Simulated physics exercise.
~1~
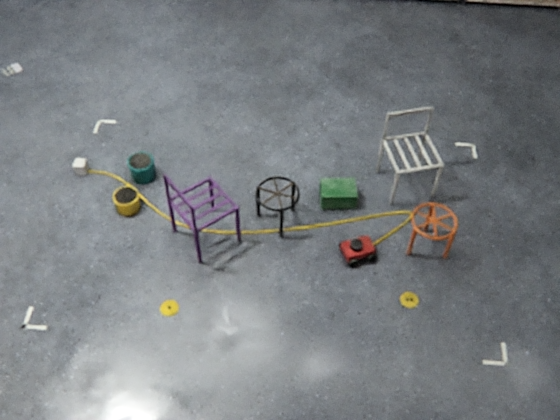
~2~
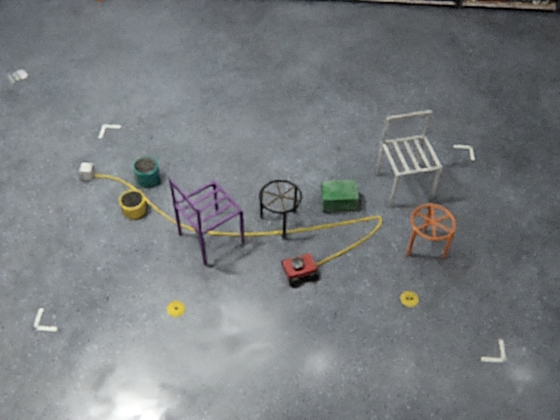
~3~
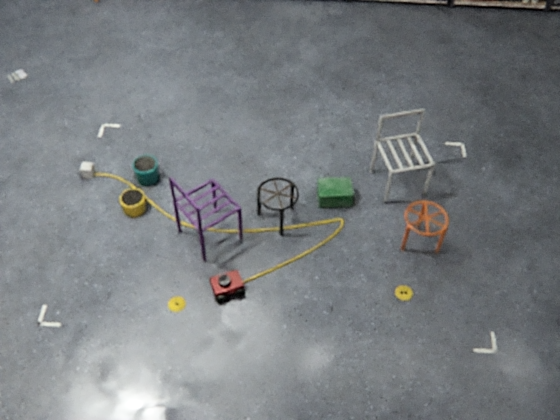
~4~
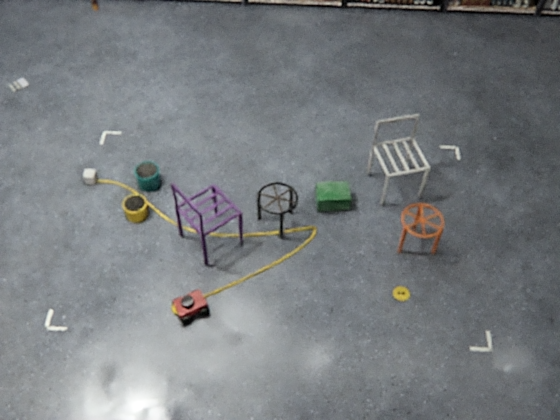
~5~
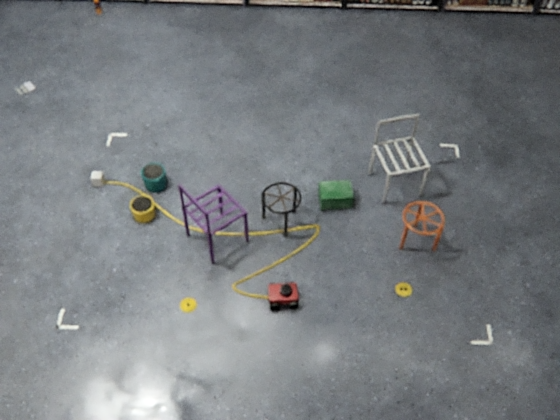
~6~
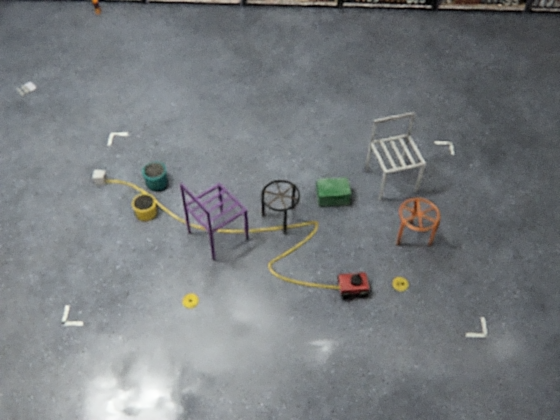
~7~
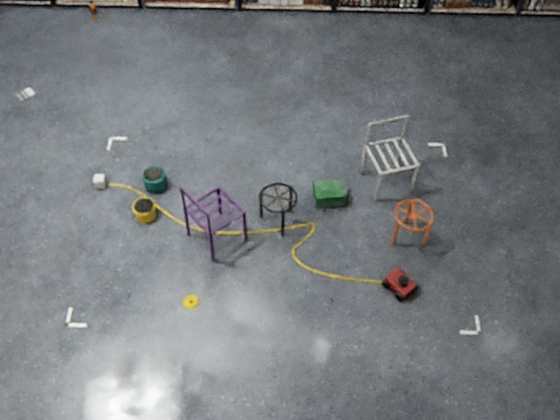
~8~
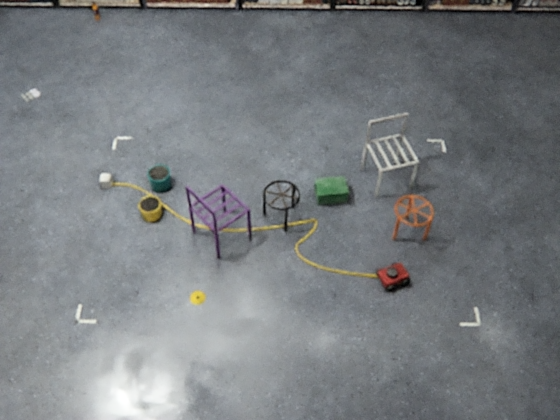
A small red cart towing a yellow lead drives left, then right, and stops.
